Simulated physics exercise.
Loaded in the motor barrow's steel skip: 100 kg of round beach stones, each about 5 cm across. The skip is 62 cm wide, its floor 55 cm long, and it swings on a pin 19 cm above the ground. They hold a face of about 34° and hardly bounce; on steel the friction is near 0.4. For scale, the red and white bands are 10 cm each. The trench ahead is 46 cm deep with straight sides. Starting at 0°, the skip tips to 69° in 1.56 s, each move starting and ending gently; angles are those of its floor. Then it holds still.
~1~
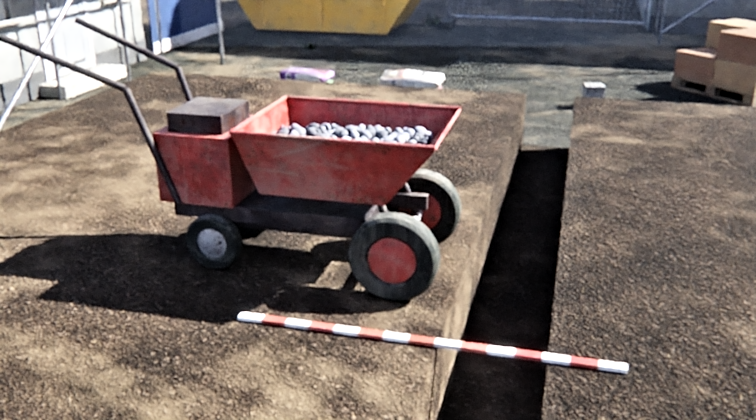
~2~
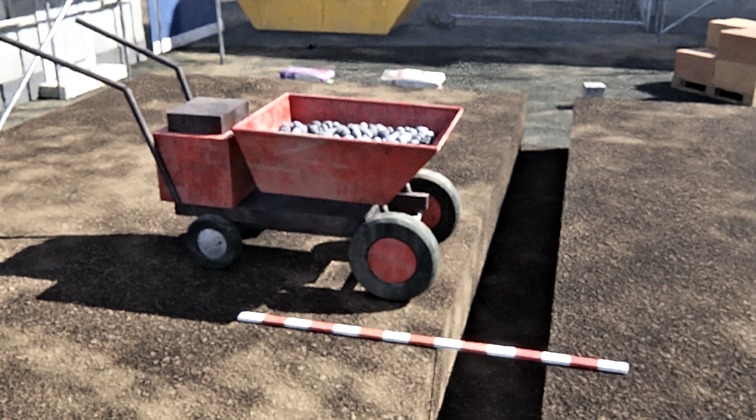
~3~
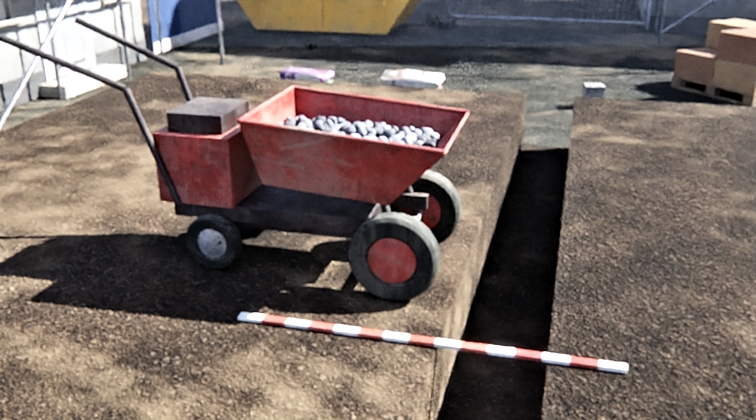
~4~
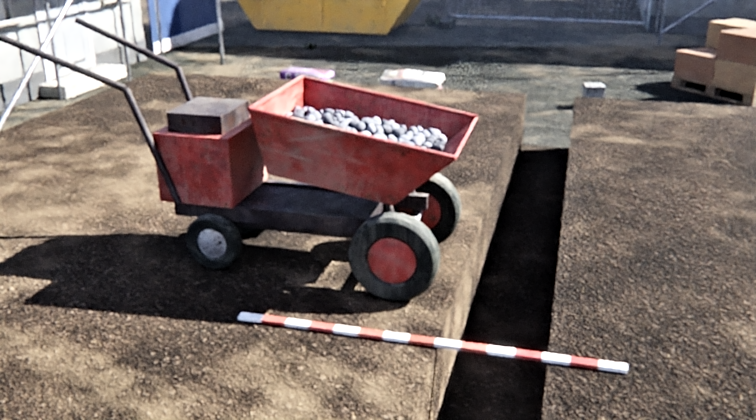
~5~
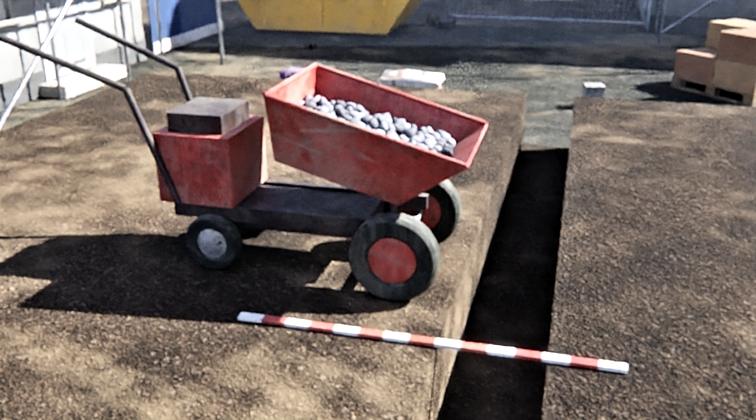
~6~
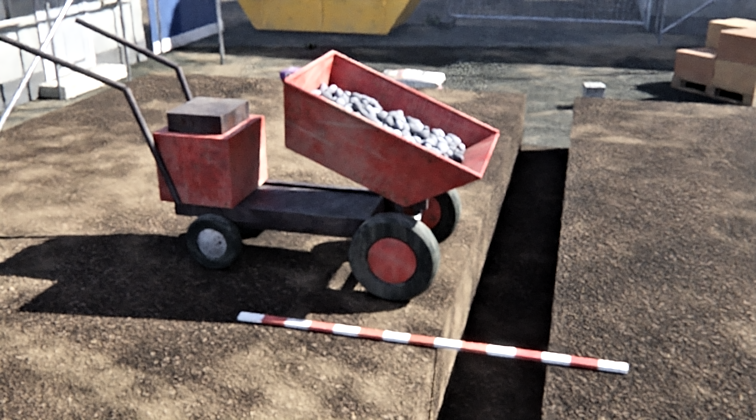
In a sunlit yard, a red motor barrow loaded with grey stones stands beside a straight-sided trench, behind a red-and-white banded pole, as its skip swings up from level, the left end rising into a clear rightward slant.
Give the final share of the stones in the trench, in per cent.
Some 41 per cent of it.
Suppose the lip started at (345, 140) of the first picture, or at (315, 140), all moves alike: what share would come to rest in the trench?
Near 100 per cent from the first place, 75 from the second.
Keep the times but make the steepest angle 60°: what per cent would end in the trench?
It would be near 55 per cent.
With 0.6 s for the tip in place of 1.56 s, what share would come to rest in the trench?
It would be near 25 per cent.
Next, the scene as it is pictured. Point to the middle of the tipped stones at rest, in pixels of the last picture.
Near (577, 285).
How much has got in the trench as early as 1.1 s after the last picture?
Some 15 per cent.
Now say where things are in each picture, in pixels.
In the first picture, the skip is at 0°, its lip at (435, 148); the top of the load is at (363, 134).
In the second picture, the skip is at 1°, its lip at (438, 150); the top of the load is at (346, 132).
In the third picture, lip at (445, 153), floor tilted 4°, highest stones at (320, 126).
In the fourth picture, lip at (455, 158), floor tilted 9°, highest stones at (308, 116).
In the fifth picture, the skip is at 16°, its lip at (467, 167); the top of the load is at (313, 105).
In the sixth picture, lip at (480, 178), floor tilted 23°, highest stones at (328, 95).
Then, 0.6 s after the last picture the floor is at 58°, 100 % in the skip; the foremost stones are at (533, 227).
Then, 1.1 s after the last picture the floor is at 69°, 47 % in the skip, 13 % in the trench, 40 % past the trench; the foremost stones are at (668, 299).
Then, 1.4 s after the last picture the floor is at 69°, 18 % in the skip, 22 % in the trench, 59 % past the trench; the foremost stones are past the picture's edge.
Then, 3.4 s after the last picture the floor is at 69°, 0 % in the skip, 41 % in the trench, 59 % past the trench; the foremost stones are past the picture's edge.
